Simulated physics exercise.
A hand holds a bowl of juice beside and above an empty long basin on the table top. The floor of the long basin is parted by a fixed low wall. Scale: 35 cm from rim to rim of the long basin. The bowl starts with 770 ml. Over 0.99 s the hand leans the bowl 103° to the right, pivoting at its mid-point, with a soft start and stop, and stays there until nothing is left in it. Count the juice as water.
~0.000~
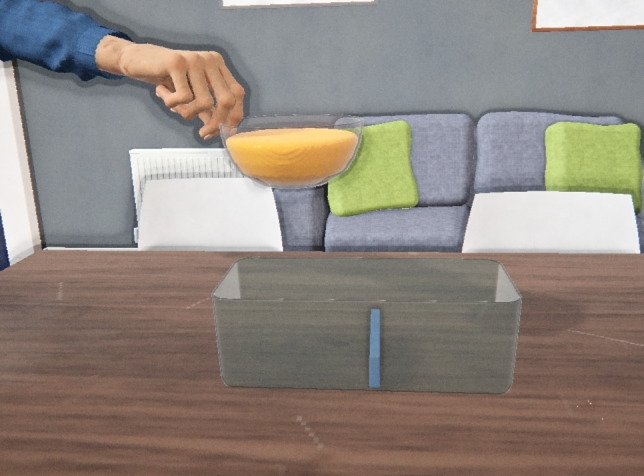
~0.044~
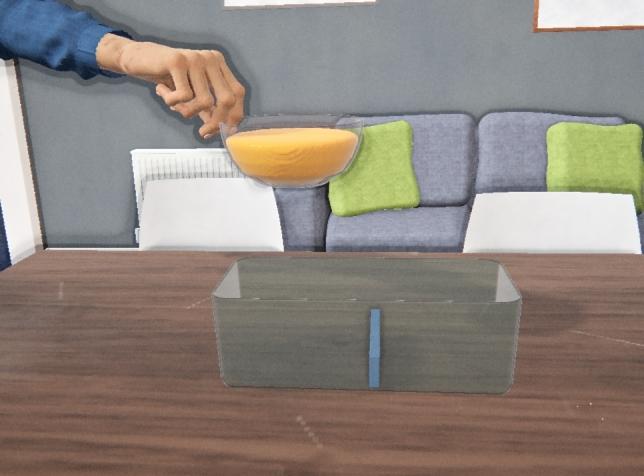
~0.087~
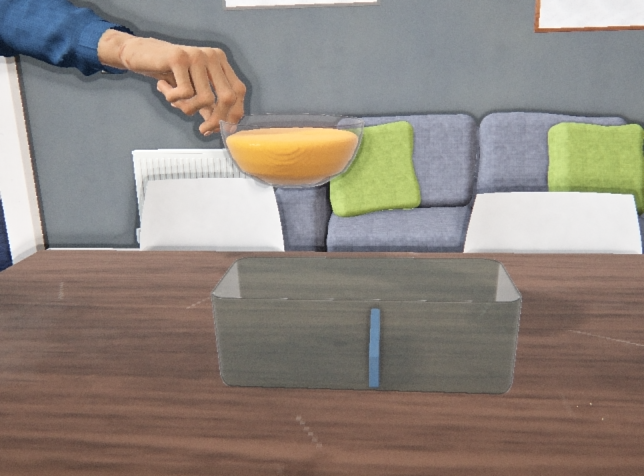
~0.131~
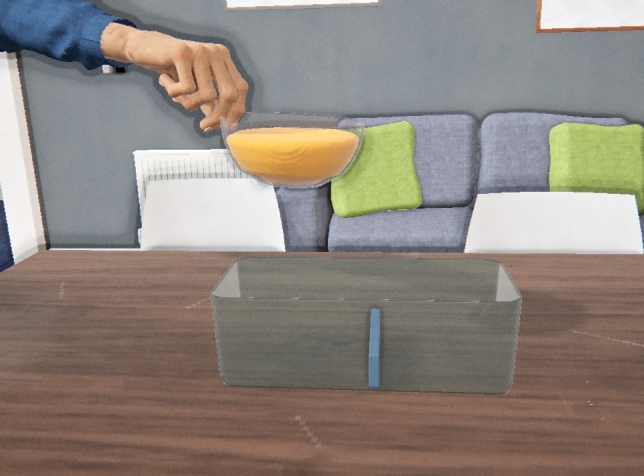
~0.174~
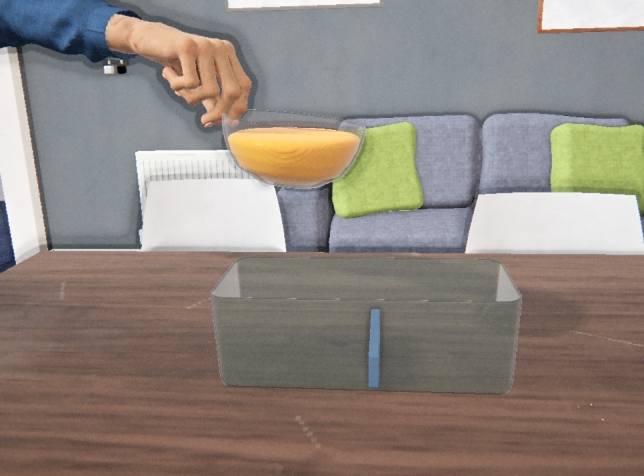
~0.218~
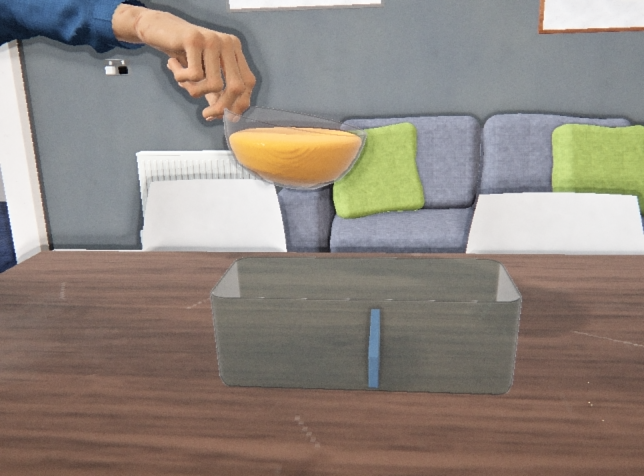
In a room with a grey couch and green cushions, a hand held a clear bowl of orange juice above an empty see-through basin on a wooden table, then slowly tilted it slightly rightward.
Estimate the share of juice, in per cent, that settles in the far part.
About 80 per cent.
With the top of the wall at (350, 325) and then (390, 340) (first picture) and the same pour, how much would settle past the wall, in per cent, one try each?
In turn about 95 and 65 per cent.
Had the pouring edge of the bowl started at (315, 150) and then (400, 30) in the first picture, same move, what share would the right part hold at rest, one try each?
In turn about 30 and 85 per cent.
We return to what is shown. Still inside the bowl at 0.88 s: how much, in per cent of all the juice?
Some 2 per cent.
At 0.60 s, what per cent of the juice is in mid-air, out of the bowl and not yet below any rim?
About 42 per cent.
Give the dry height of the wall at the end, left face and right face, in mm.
Some 36 mm on the left and 14 mm on the right.
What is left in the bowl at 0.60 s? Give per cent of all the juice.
Near 42 in a hundred.
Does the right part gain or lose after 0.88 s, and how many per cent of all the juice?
It goes up by about 2.
After 0.60 s the tilt is 68° and 43 per cent is still to pour, 0 is left of the wall and 15 right of it.
After 0.88 s the tilt is 100° and 2 per cent is still to pour, 11 is left of the wall and 78 right of it.
After 1.17 s the tilt is 103° and 0 per cent is still to pour, 19 is left of the wall and 80 right of it.
After 1.49 s the tilt is 103° and 0 per cent is still to pour, 19 is left of the wall and 80 right of it.
In the end 19 per cent lies left of the wall, 80 right of it and 1 outside.
